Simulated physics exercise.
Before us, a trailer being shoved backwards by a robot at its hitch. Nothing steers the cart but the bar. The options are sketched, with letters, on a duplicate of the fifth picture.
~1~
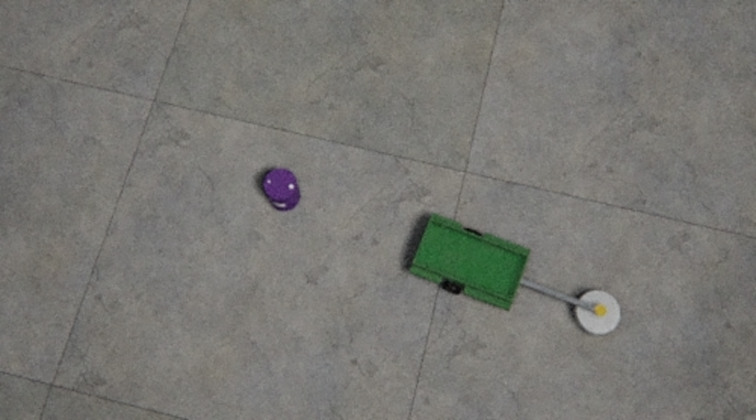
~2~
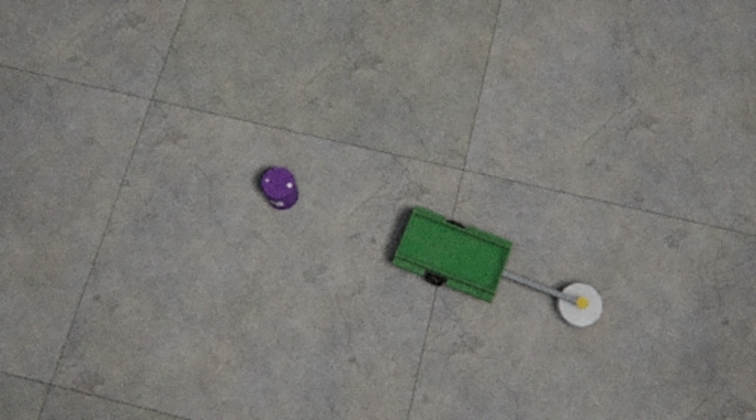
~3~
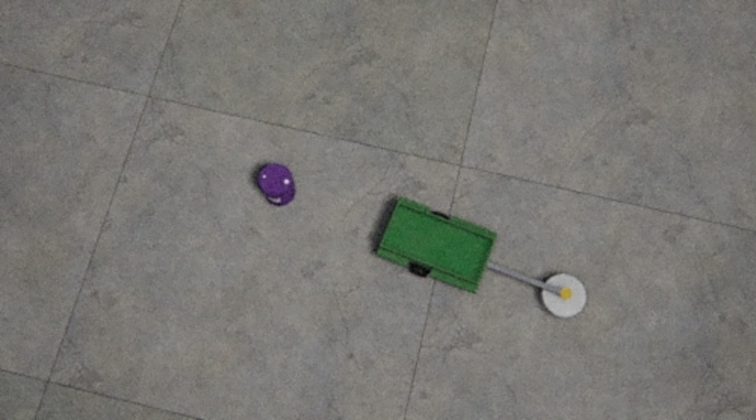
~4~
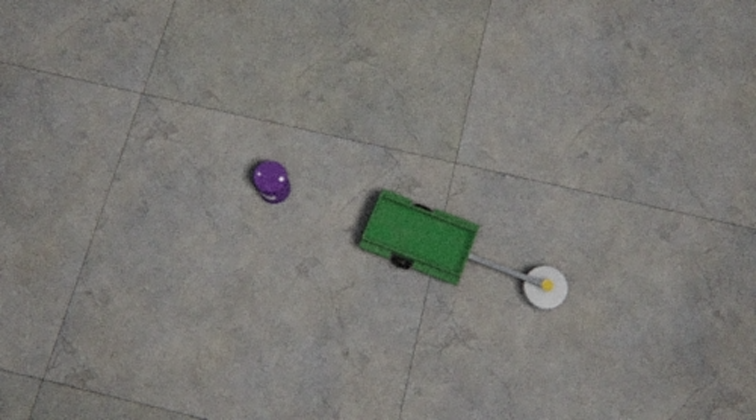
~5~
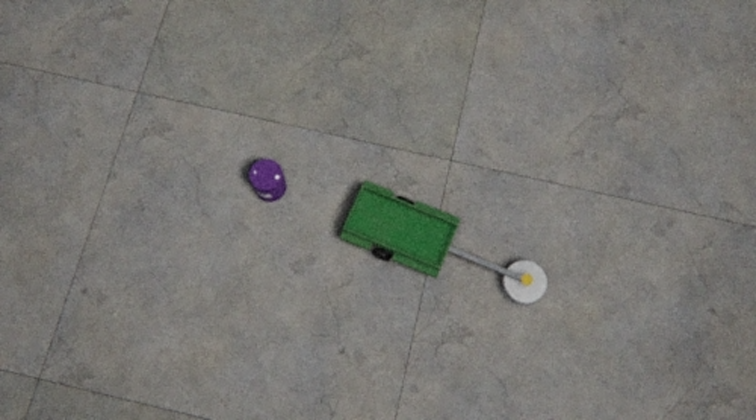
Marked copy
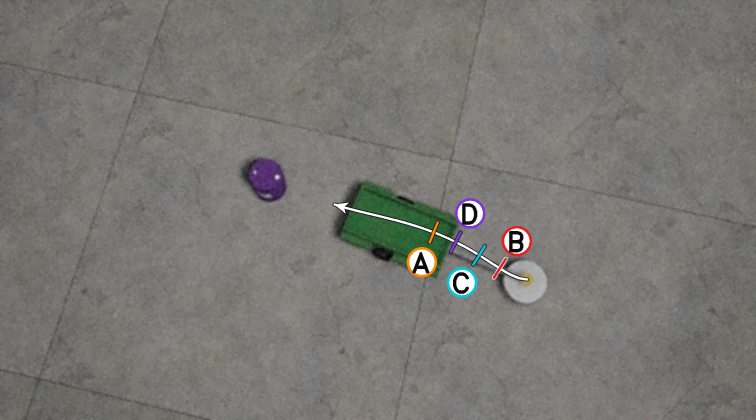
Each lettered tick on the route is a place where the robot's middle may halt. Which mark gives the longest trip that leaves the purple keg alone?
Mark C.
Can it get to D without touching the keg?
For that mark, no.
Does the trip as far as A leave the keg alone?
No.
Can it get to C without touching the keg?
Yes.
On the marked copy, A at (434, 232); B at (500, 268); C at (479, 255); D at (456, 242); the route from (527, 280) via (434, 232) to (335, 204).
With C. Early on, robot (507, 276), cart (384, 221).
Further on, robot (491, 267), cart (367, 214).
At the end, robot (478, 258), cart (353, 208); nothing has been touched.
As for the rest, A is too far, the keg has been hit; B is safe but short; D is too far, the keg has been hit.
